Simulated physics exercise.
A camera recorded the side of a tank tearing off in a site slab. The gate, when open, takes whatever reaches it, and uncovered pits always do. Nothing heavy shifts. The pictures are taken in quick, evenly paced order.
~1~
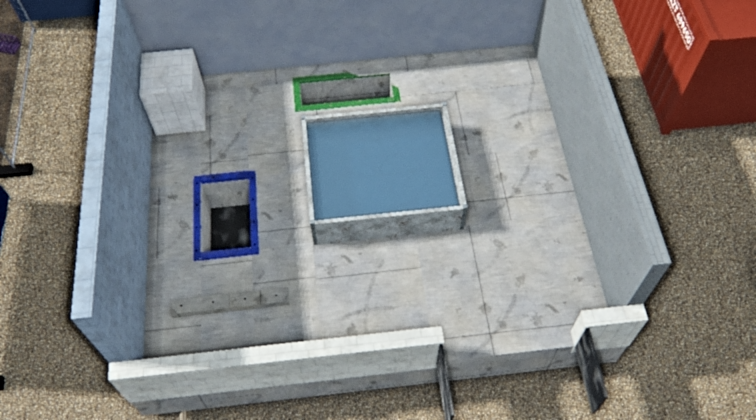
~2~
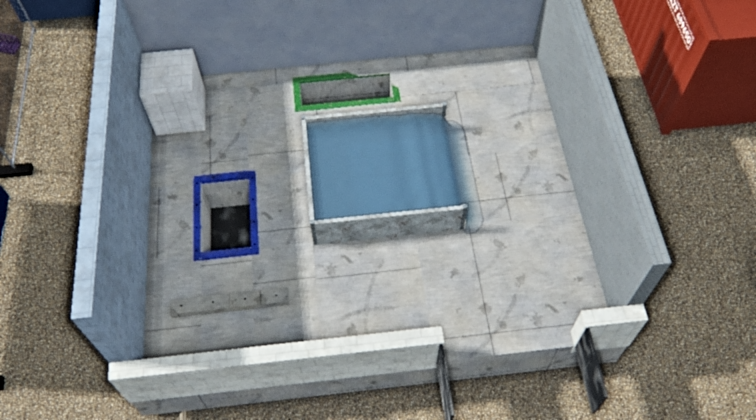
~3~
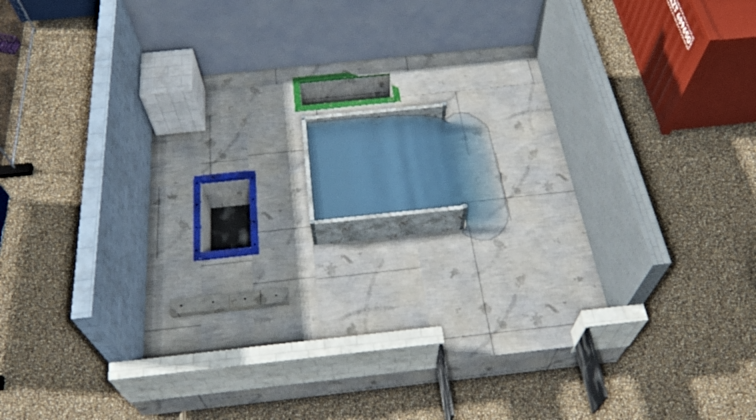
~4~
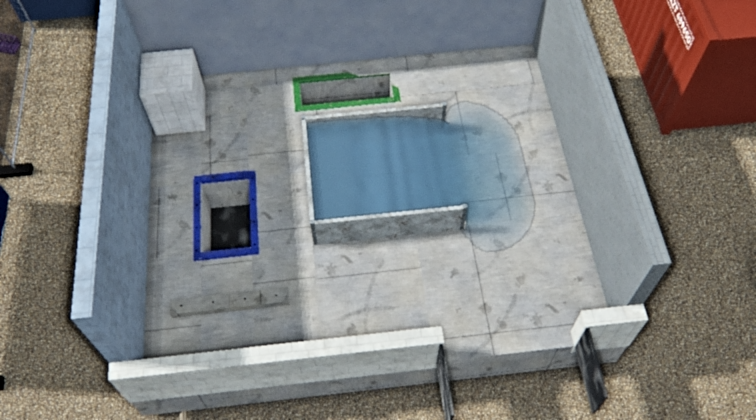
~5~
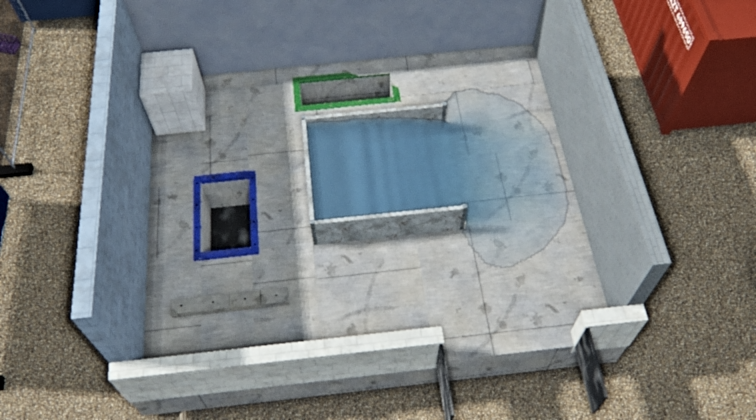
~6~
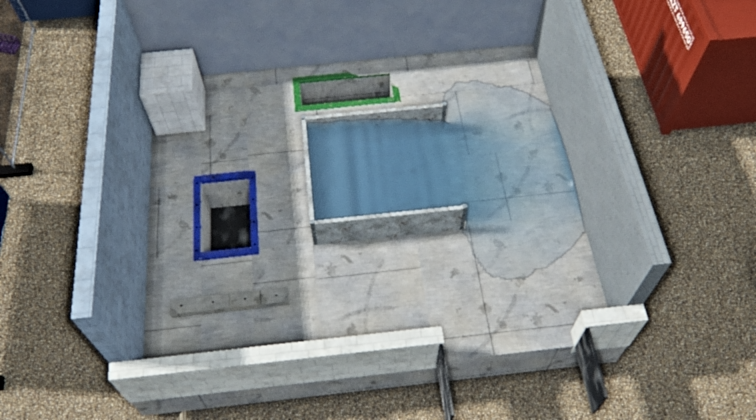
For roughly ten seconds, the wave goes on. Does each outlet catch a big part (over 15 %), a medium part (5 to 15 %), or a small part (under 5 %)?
Parts caught - gate: A big part; blue pit: A small part; green pit: A big part.
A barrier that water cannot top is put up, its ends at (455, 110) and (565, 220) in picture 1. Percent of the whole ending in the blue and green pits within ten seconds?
Shares in percent - blue: 0; green: 6.
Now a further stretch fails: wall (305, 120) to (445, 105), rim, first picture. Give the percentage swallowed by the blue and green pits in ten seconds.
Blue 0 %, green 65 %.
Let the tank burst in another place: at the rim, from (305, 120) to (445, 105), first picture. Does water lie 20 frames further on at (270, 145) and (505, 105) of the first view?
Waterless, submerged.
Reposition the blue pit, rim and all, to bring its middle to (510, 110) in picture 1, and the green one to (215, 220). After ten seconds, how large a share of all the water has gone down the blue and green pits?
Per cent by pit - blue: 30 / green: 2.
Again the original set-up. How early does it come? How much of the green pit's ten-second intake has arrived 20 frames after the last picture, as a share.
I get 10 per cent.
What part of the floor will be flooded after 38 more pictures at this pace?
My estimate is close to 75 per cent.
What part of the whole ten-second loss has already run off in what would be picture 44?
About 60 %.
A moment on, water covers 25 % of the floor; the gate 0 %, the blue pit 0 %, the green pit 0 %.
Next, water covers 25 % of the floor; the gate 0 %, the blue pit 0 %, the green pit 0 %.
Then, water covers 45 % of the floor; the gate 6 %, the blue pit 0 %, the green pit 2 %.
Later, water covers 75 % of the floor; the gate 19 %, the blue pit 0 %, the green pit 10 %.
In the end, water covers 90 % of the floor; the gate 29 %, the blue pit 0 %, the green pit 17 %.
